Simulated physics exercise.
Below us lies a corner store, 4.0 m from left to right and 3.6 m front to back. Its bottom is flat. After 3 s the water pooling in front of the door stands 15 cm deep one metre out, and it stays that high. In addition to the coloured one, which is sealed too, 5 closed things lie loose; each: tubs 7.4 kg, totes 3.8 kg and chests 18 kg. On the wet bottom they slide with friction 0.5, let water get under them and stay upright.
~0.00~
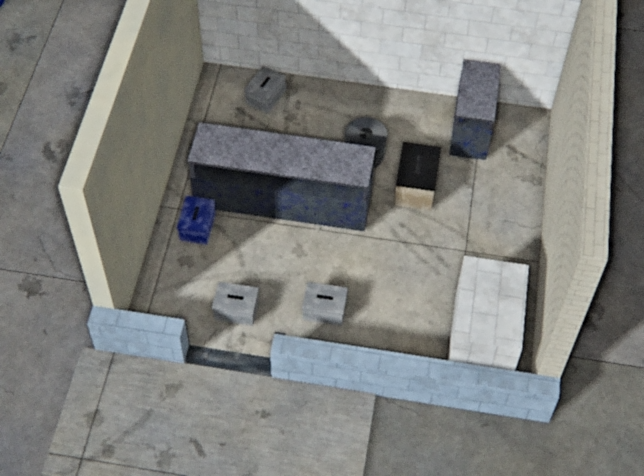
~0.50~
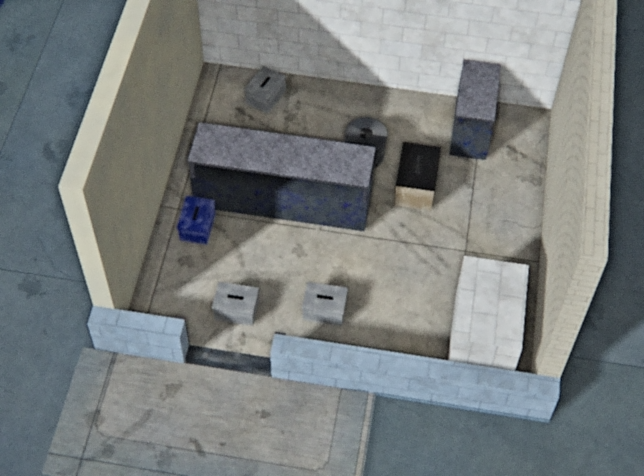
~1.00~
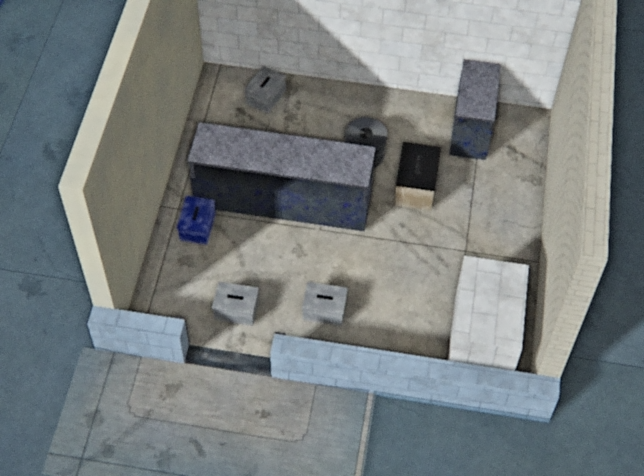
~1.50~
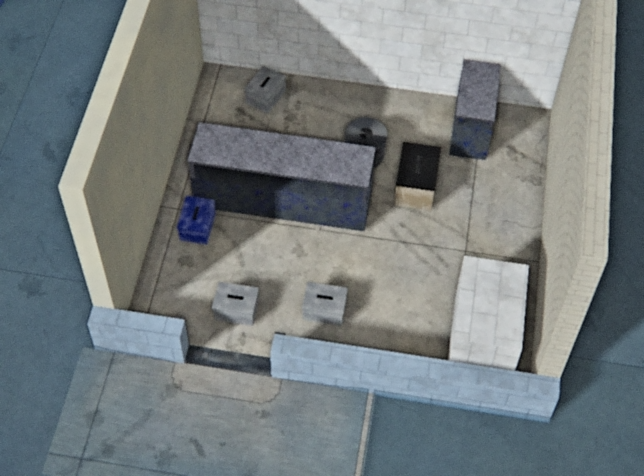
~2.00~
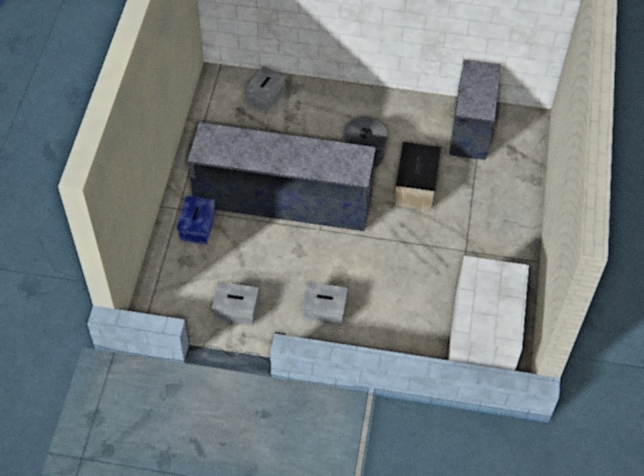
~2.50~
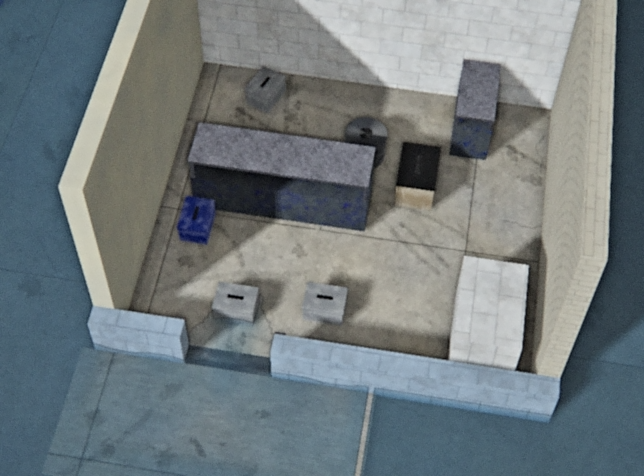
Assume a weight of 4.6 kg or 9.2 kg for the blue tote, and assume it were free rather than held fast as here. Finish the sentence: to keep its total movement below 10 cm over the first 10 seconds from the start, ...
To keep it below that, neither weight is enough.
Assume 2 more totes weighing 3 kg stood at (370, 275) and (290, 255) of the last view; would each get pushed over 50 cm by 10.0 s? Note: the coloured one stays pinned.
Well, beyond half a metre and then beyond half a metre.
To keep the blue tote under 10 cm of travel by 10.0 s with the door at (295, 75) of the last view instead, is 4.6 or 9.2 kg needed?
Result: The lesser mass is plenty.
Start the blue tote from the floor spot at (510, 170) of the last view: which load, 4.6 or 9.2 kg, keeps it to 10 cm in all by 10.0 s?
Outcome - success with both.
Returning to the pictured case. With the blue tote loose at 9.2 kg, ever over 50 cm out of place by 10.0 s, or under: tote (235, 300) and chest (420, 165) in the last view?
Beyond, below.
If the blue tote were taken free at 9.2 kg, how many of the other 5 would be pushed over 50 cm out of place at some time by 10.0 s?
2.
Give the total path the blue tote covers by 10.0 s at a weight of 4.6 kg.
200 cm, roughly.
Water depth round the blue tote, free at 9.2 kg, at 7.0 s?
Something like 5 centimetres.
After 3.5 s the blue tote would be 0 cm from its start with 4.6 kg and 0 cm from its start with 9.2 kg; 1 cm of water round it then.
After 4.5 s the blue tote would be 22 cm from its start with 4.6 kg and 6 cm from its start with 9.2 kg; 7 cm of water round it then.
After 7.0 s the blue tote would be 134 cm from its start with 4.6 kg and 44 cm from its start with 9.2 kg; 5 cm of water round it then.
After 10.0 s the blue tote would be 174 cm from its start with 4.6 kg and 105 cm from its start with 9.2 kg; 3 cm of water round it then.
